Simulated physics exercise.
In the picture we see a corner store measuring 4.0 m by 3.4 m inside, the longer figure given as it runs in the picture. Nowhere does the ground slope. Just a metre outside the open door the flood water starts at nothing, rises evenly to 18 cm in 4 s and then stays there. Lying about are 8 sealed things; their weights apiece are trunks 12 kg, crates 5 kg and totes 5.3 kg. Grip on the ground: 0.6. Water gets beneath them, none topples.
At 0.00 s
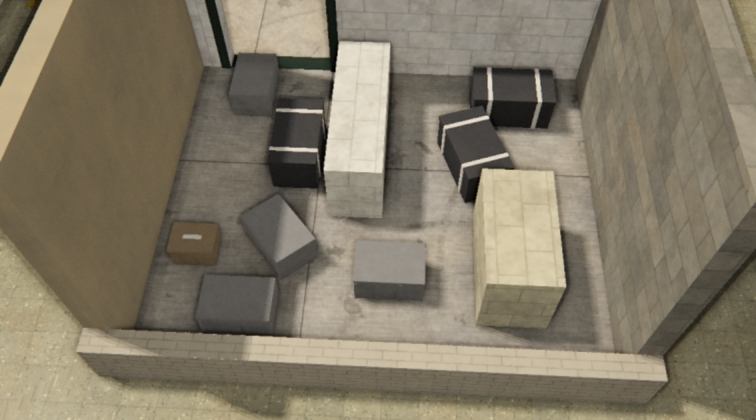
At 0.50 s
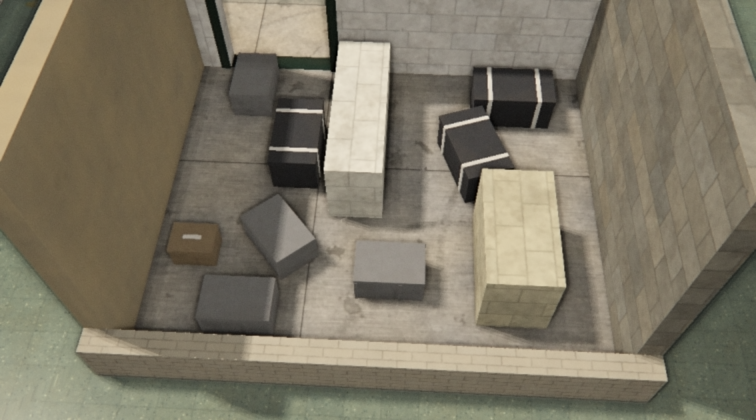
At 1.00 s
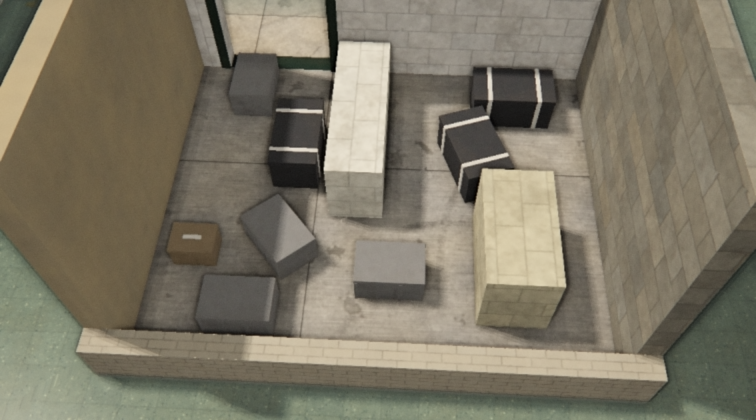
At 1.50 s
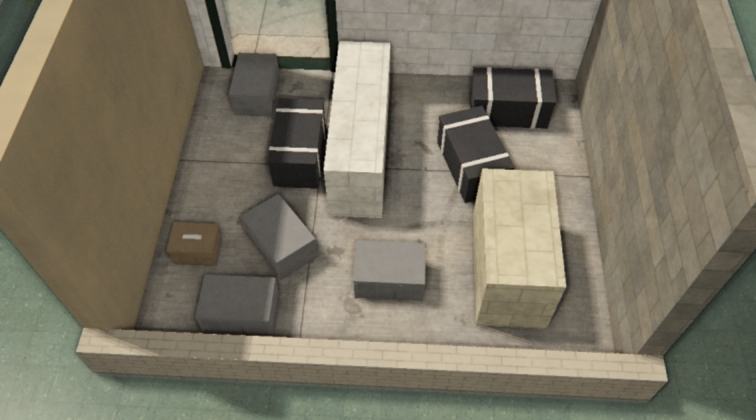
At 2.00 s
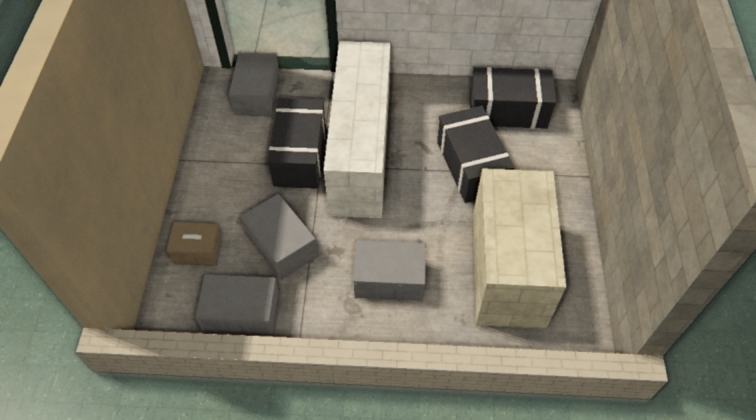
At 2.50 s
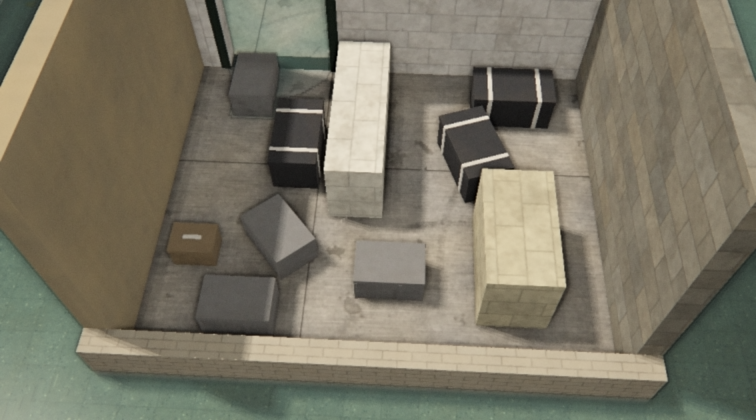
To begin with, grey boxes, white-banded black trunks, a small brown box and two pale blocks sit inside a walled room with dry, tan ground outside. Then the ground beyond the walls turns murky green, and the doorway's pale floor gradually takes on a greenish tint, while nothing inside visibly moves.
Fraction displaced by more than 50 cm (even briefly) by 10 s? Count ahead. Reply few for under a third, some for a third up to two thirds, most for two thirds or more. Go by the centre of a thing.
Most.
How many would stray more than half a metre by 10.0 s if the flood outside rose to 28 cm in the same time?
That would give 7.
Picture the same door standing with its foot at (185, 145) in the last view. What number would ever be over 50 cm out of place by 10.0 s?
Then the count would be 6.
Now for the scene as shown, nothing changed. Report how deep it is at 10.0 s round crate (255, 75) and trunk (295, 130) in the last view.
Around 13 cm and 8 cm.
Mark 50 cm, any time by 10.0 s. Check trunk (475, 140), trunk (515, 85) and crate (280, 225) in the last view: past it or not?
In that order: Below the mark, below the mark, above the mark.
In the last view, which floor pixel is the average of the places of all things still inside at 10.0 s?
Averaged position, last view: Near pixel (421, 232).
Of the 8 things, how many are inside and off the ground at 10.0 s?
That would be 6 of them.
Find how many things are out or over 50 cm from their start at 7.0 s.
By that time the total stands at 4.
After 3.5 s 0 of 8 are over 50 cm from their spots; 0 afloat.
After 4.5 s 1 of 8 are over 50 cm from their spots; 1 afloat.
After 7.0 s 4 of 8 are over 50 cm from their spots; 5 afloat.
After 10.0 s 6 of 8 are over 50 cm from their spots, and 6 have been at some point; 6 afloat.
